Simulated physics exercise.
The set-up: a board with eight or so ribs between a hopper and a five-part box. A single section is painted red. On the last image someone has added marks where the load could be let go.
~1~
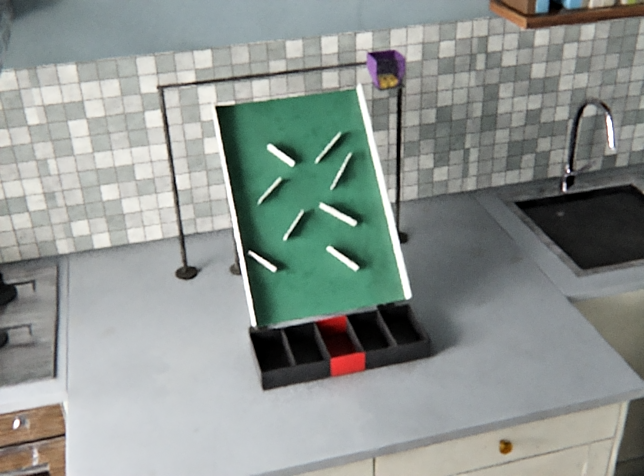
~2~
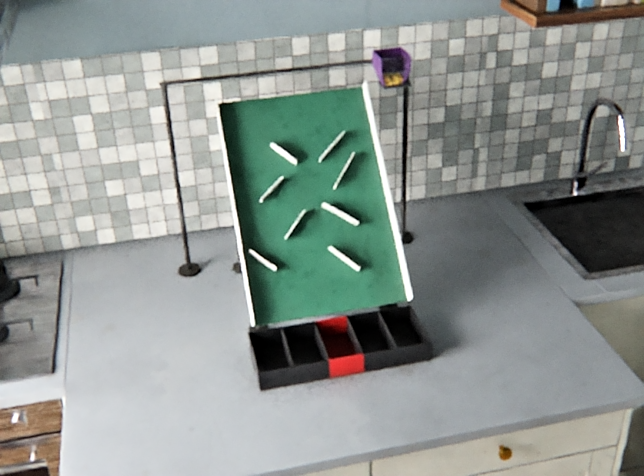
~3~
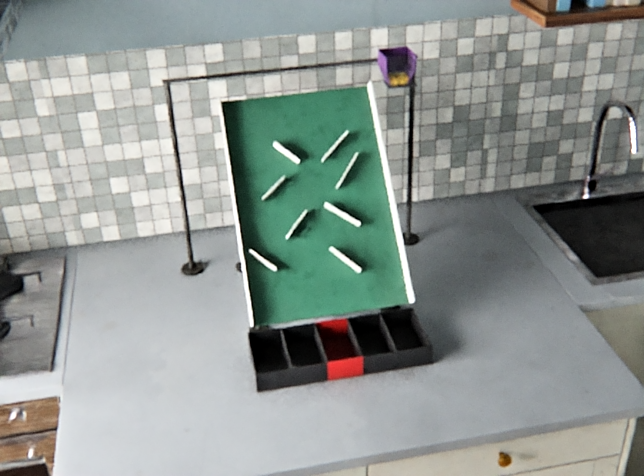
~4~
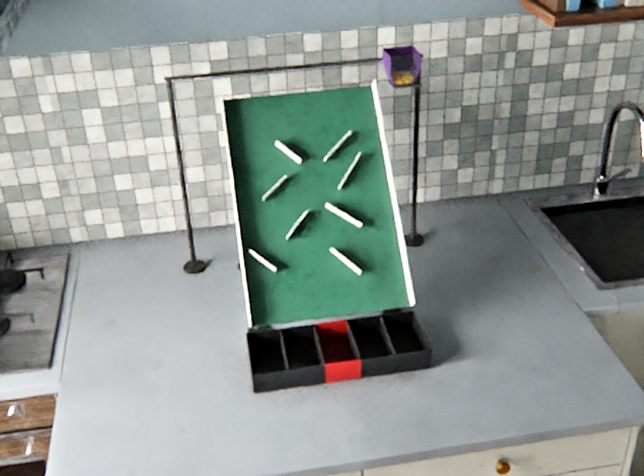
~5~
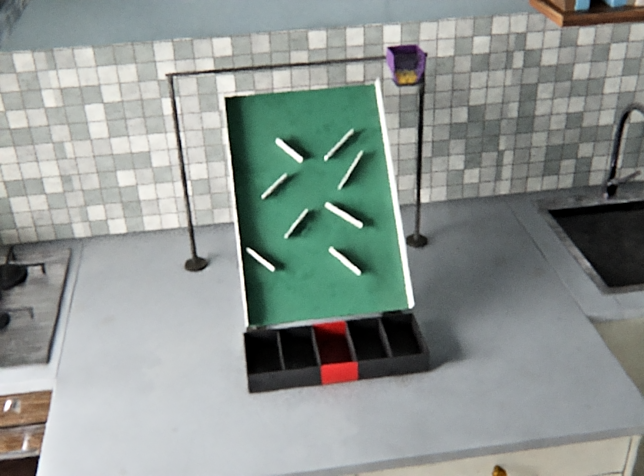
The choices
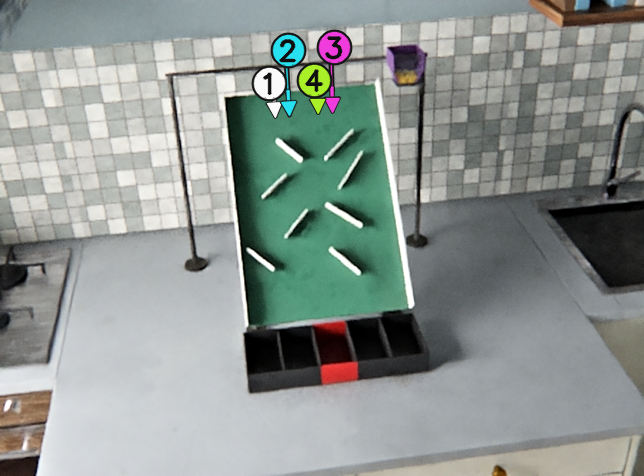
On a kitchen counter, a tilted green board with white ribs stood above a black box with one red section, and a small purple hopper at the upper right moved slightly rightward along a rail.
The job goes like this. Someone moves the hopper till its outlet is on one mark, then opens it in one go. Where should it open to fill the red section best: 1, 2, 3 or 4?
Best: 4.
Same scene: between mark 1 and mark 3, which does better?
3 it is.
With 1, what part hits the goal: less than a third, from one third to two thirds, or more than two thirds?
Less than a third.
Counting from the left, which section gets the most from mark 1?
It is the fifth one.
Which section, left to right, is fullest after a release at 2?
The fifth from the left.
On the marked copy, mark 1 meets the board at (275, 112); mark 2 meets the board at (289, 110); mark 3 meets the board at (332, 107); mark 4 meets the board at (318, 108).
With 1, about a tenth in the red section, the larger part in other sections.
With 2, roughly a quarter in the red section, the larger part in other sections, just a few held on the board.
With 3, roughly a third in the red section, roughly two thirds in other sections, just a few outside the box.
With 4, roughly half in the red section, roughly a third in other sections, about a tenth outside the box.
